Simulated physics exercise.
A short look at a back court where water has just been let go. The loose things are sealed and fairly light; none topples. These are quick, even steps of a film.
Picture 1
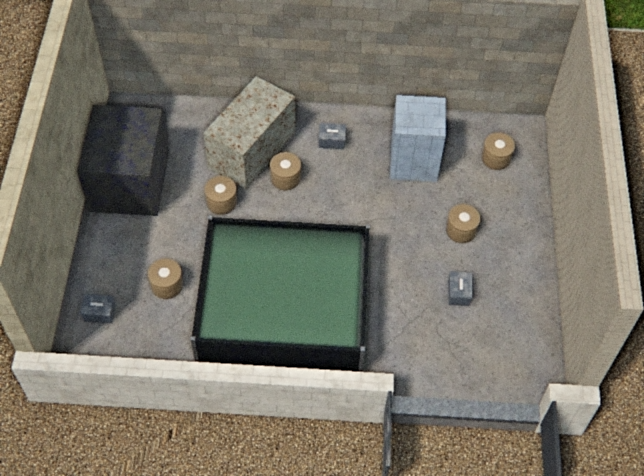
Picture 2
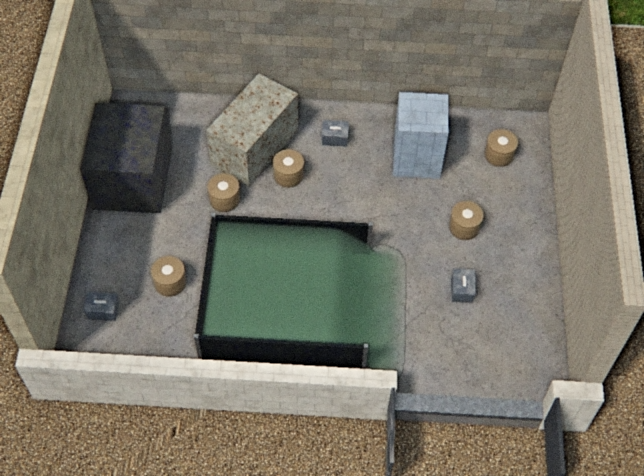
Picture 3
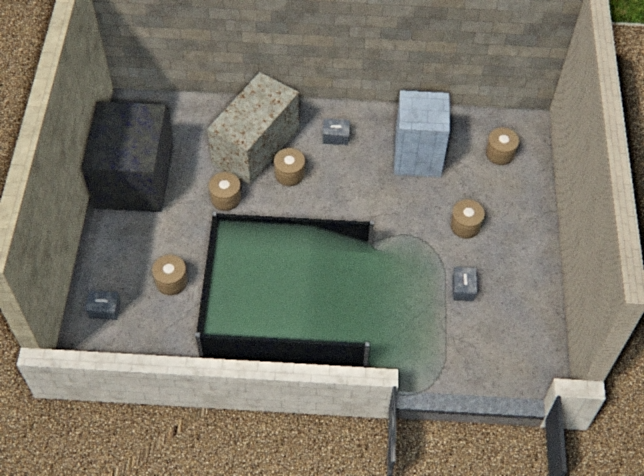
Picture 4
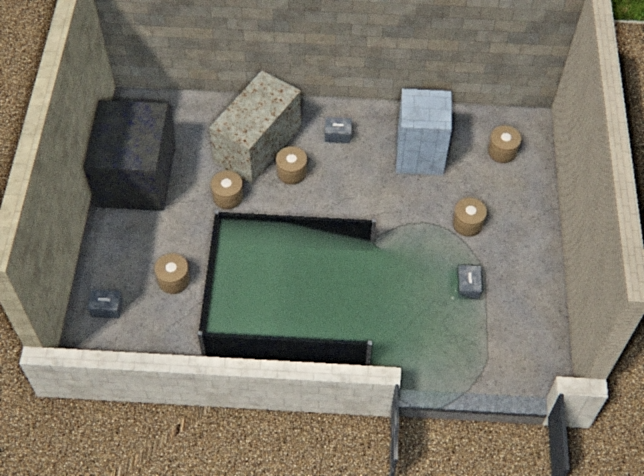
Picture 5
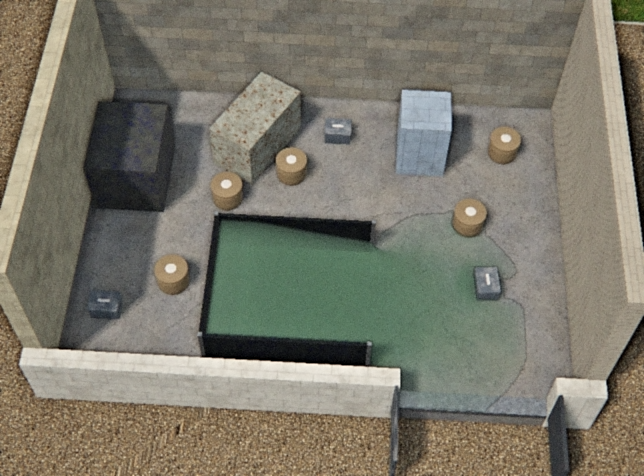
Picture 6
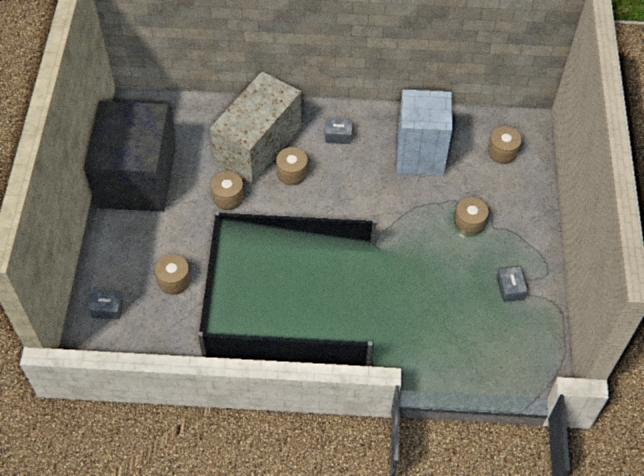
Green water spreading rightward from an open-sided tank across a walled court, then pushing a small grey box to the right.
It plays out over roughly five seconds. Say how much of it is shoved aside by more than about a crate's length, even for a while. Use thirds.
Share: From one to two thirds.
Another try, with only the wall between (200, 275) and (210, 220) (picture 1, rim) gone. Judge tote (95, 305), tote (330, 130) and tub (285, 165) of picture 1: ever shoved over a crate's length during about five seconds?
In that order: Yes, less than that, no.
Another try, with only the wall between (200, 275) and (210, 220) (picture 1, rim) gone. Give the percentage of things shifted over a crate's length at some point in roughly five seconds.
Roughly 40 per cent.
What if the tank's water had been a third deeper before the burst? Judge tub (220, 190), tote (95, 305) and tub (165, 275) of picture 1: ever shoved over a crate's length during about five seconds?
In turn: No, short of that, never so far.
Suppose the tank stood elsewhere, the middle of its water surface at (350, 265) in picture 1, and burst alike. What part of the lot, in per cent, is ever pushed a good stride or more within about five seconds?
Close to 60 %.
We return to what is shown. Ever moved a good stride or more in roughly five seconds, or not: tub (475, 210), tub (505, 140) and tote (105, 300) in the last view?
In turn: Yes, swept aside, no.
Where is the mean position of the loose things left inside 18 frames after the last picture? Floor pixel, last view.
Close to (327, 181).
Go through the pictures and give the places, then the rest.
In the first picture, a tote at (461, 284), on the bottom; a tub at (464, 217), on the bottom; 0 of 8 have shifted.
In the second picture, a tote at (464, 281) rests on the ground; a tub at (467, 214) rests on the ground; 0 of 8 have shifted.
In the third picture, a tote at (466, 280), on the bottom; a tub at (469, 213), on the bottom; 0 of 8 have shifted.
In the fourth picture, a tote at (470, 278), on the bottom, close to its start; a tub at (471, 211) rests on the ground; 0 of 8 have shifted.
In the fifth picture, a tote at (488, 280), on the bottom, close to its start; a tub at (471, 212), on the bottom; 1 of 8 have shifted.
In the sixth picture, a tote at (513, 280) rests on the ground, a stride from its start; a tub at (473, 211) rests on the ground; 1 of 8 have shifted.
A moment on, 1 of 8 are well off their spots; 0 afloat.
Next, 2 of 8 are well off their spots; 2 afloat.
Later, 3 of 8 are well off their spots; 3 afloat.
In the end, 4 of 8 are well off their spots, and 4 have been at some point; 3 afloat.
